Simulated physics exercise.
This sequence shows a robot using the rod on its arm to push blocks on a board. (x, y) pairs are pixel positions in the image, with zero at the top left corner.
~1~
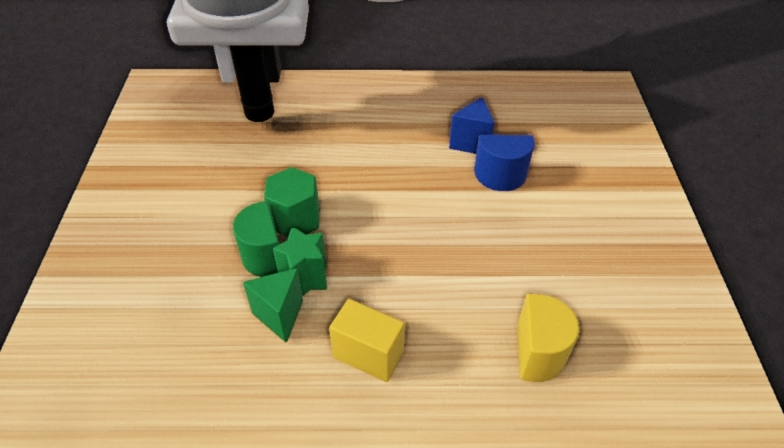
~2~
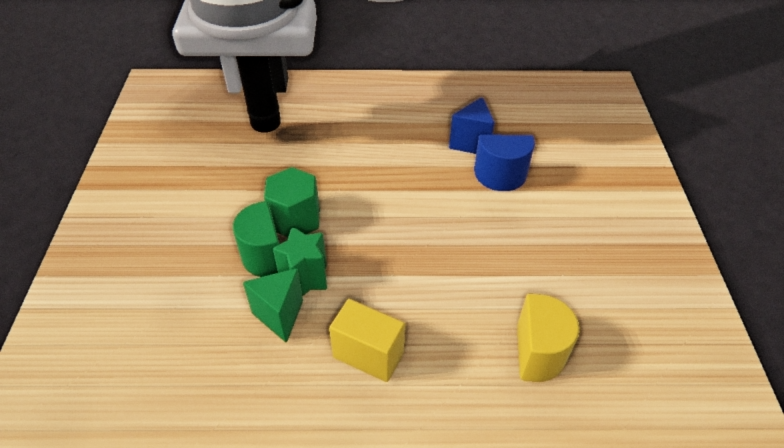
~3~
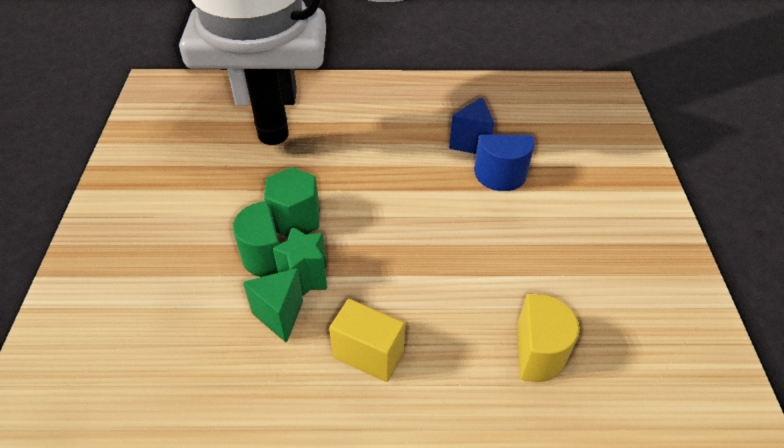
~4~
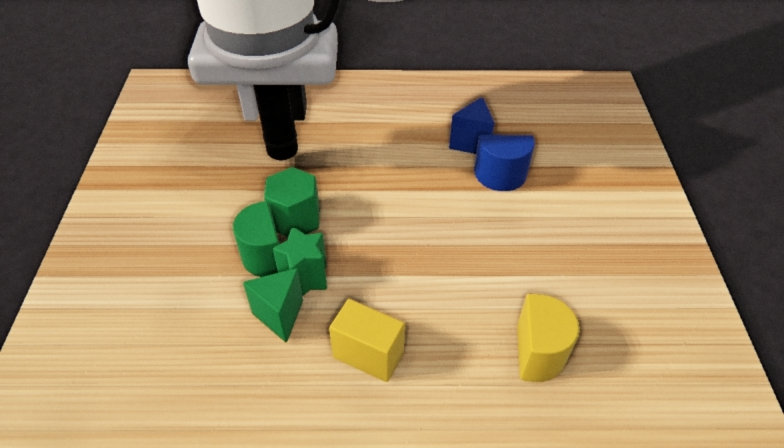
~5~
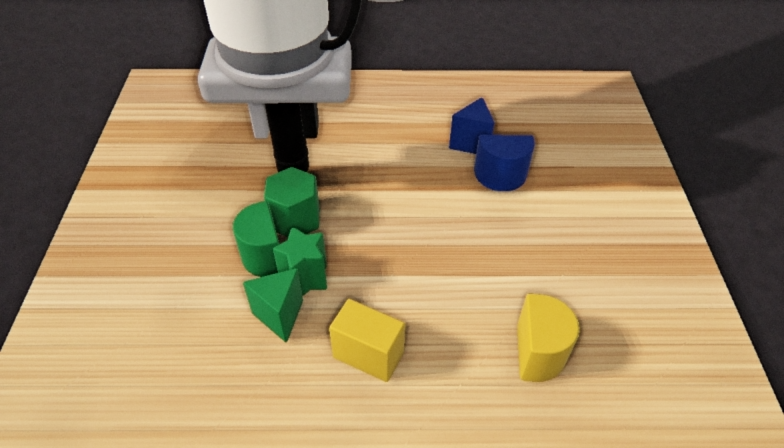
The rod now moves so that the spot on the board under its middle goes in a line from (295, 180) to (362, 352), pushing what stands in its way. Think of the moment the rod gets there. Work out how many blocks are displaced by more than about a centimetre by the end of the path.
By the end, three or more blocks will have moved.
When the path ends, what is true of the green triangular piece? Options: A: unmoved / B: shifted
My answer is option B.
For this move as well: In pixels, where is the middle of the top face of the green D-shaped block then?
The centre of its top face lies at (226, 242).
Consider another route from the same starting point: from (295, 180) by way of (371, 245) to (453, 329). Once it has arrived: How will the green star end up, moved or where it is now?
That one stays where it is.
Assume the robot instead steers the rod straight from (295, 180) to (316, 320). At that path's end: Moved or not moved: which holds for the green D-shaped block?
Somewhere new.
What follows on the original path. One third of the way, rod (313, 218); green D-shaped block (232, 240), turned 20° anticlockwise; green hexagon (278, 222), turned 70° clockwise; green star (297, 255), turned 40° anticlockwise.
Two thirds of the way, rod (335, 275); green D-shaped block (226, 242); green triangular piece (272, 301), turned 35° clockwise; green hexagon (274, 233), turned 95° clockwise; green star (298, 271), turned 25° anticlockwise.
At the end, rod (361, 341); green D-shaped block (226, 242); green triangular piece (267, 307), turned 55° clockwise; green hexagon (274, 233), turned 95° clockwise; green star (302, 280); yellow rectangle (394, 363), turned 20° anticlockwise.
